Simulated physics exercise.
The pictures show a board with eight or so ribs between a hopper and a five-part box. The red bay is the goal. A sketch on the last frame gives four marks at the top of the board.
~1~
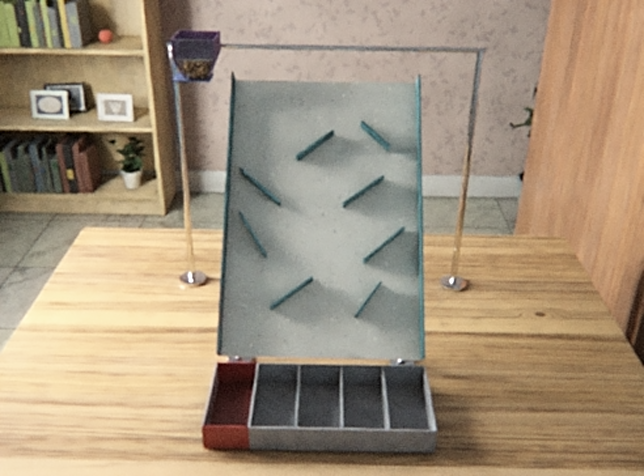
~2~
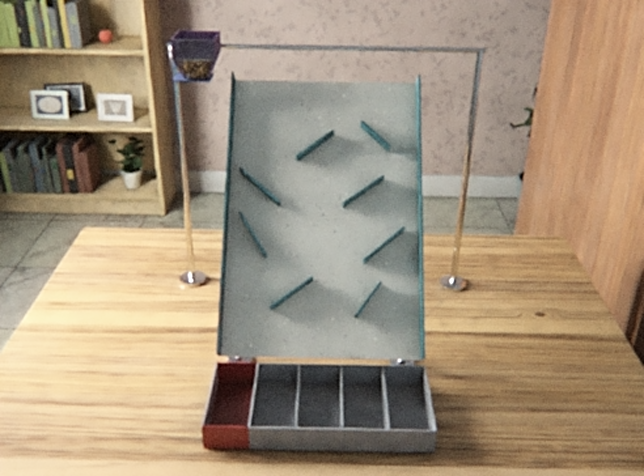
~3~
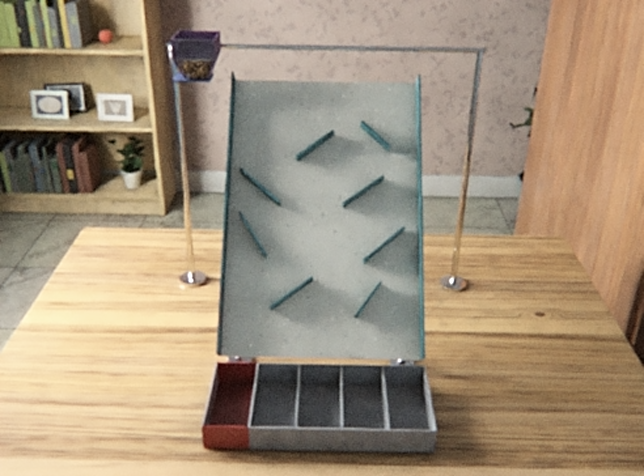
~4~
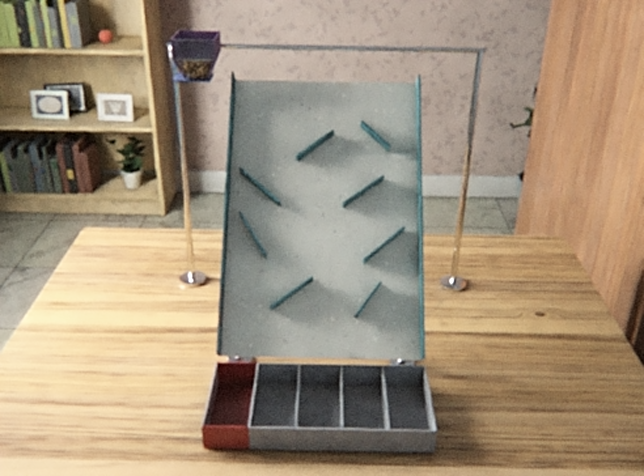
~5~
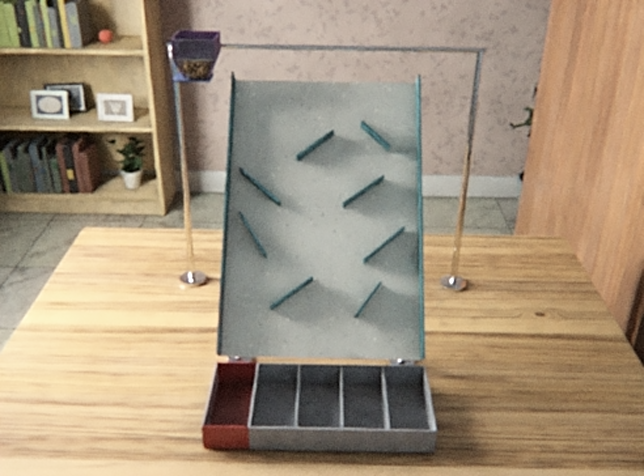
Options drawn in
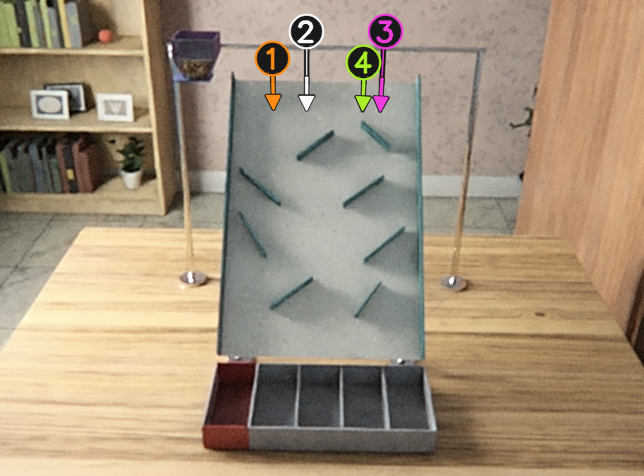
A tilted grey board with teal ribs standing motionless between a small raised hopper and a five-part box with one red bay.
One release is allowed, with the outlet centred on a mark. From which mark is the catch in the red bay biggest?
The best mark is 2.
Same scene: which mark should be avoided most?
Here it is mark 3.
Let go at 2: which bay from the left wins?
The first.
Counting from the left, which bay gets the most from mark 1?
The first from the left.
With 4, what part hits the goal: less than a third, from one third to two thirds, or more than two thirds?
Mark 4 gives less than a third.
On the marked copy, mark 1 meets the board at (273, 104); mark 2 meets the board at (306, 105); mark 3 meets the board at (380, 106); mark 4 meets the board at (362, 105).
For mark 1, about half in the red bay, about a quarter in other bays, about a quarter outside the box.
For mark 2, about two thirds in the red bay, a small part in other bays, about a quarter outside the box.
For mark 3, a stray few in the red bay, about half in other bays, about half outside the box.
For mark 4, about a quarter in the red bay, about a third in other bays, about a third outside the box.
